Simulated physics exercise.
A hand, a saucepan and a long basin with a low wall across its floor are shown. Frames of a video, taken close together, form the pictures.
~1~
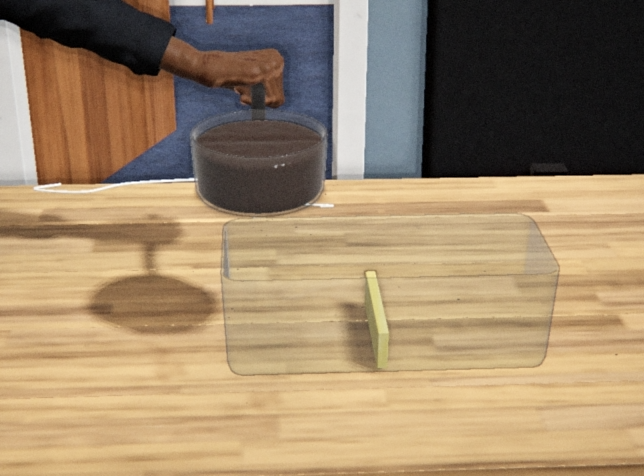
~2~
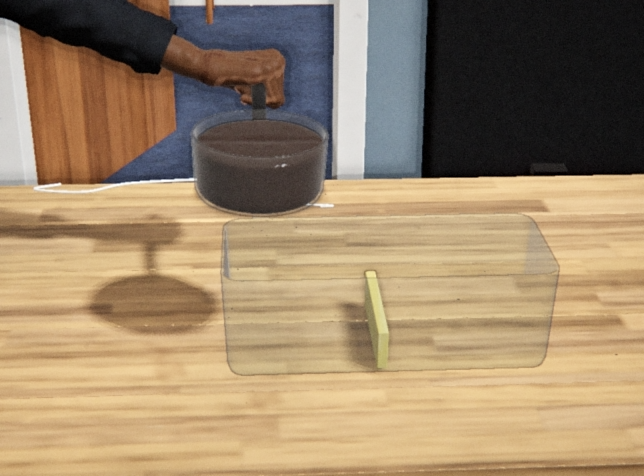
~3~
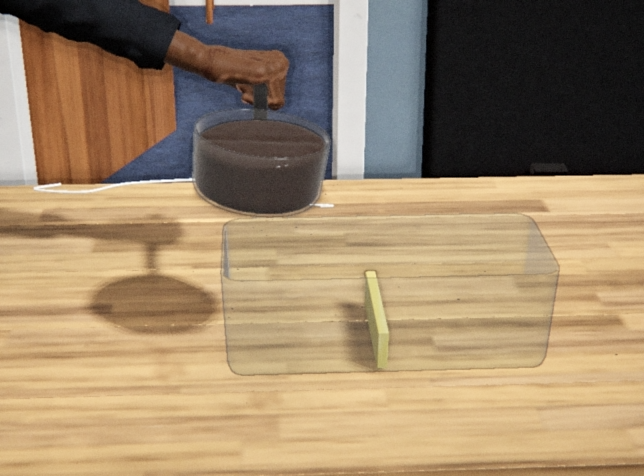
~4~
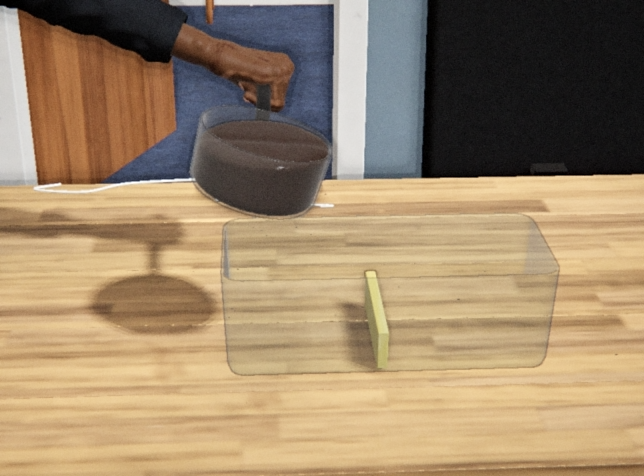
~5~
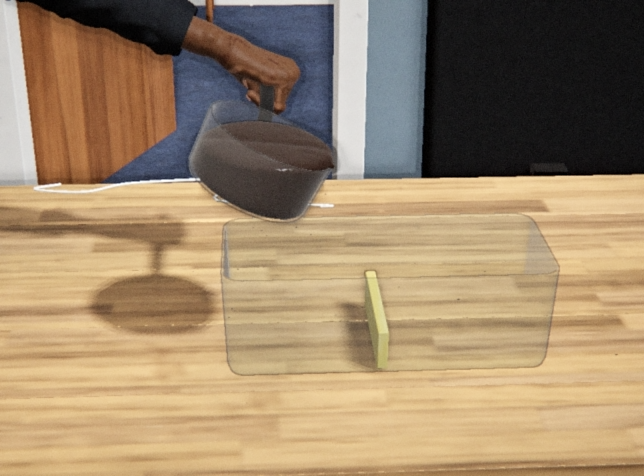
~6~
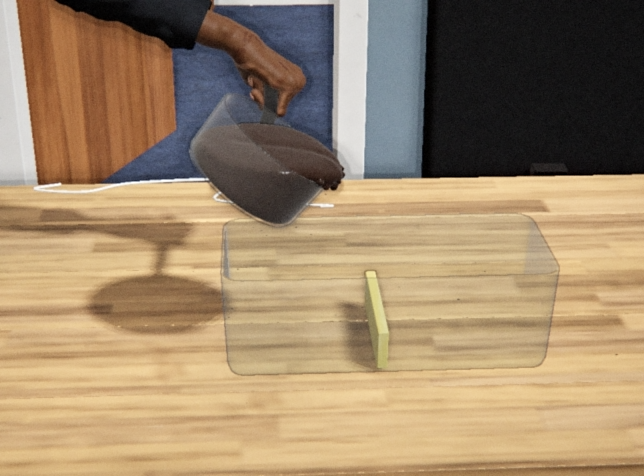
At first, a hand holds a clear saucepan of dark contents nearly level above a wooden table, behind a transparent long basin with a low yellowish wall across its floor. The hand then tilts the saucepan increasingly to the right, and the dark contents shift toward its lower side and begin passing over the edge.
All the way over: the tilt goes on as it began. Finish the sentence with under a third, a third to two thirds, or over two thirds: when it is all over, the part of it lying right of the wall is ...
... under a third.
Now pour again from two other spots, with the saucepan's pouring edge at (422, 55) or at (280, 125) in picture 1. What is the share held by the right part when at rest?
Roughly 80 % and 15 %.
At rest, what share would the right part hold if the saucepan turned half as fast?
I'd put it at some 50 percent.
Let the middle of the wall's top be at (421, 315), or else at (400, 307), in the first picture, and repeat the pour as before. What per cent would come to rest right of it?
In order, some 35 and 15 in a hundred.
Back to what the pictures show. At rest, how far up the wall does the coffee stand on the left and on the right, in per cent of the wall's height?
Once it settles, the left reaches around 50 and the right around 20.
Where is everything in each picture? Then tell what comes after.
Tilt 0°; pouring edge (326, 133); surface from (194, 142) to (323, 139); the long basin's rim runs from (223, 250) to (545, 243); the wall's top is at (377, 302), in the first picture.
Tilt 2°; pouring edge (327, 135); surface from (195, 141) to (324, 140), in the second picture.
Tilt 7°; pouring edge (329, 141); surface from (197, 139) to (326, 141), in the third picture.
Tilt 15°; pouring edge (331, 150); surface from (199, 138) to (329, 145), in the fourth picture.
Tilt 26°; pouring edge (331, 163); surface from (199, 139) to (333, 155); 2 per cent is over the edge, in the fifth picture.
Tilt 39°; pouring edge (329, 177); surface from (196, 137) to (315, 155); 8 per cent is over the edge, in the sixth picture.
A moment on, the saucepan is tipped right over and 13 per cent is still to pour, 45 is left of the wall and 20 right of it.
Next, the saucepan is tipped right over and 1 per cent is still to pour, 67 is left of the wall and 23 right of it.
Then the saucepan is tipped right over and 0 per cent is still to pour, 67 is left of the wall and 25 right of it.
Later the saucepan is tipped right over and 0 per cent is still to pour, 67 is left of the wall and 26 right of it.
At rest 67 per cent lies left of the wall, 26 right of it and 7 outside.
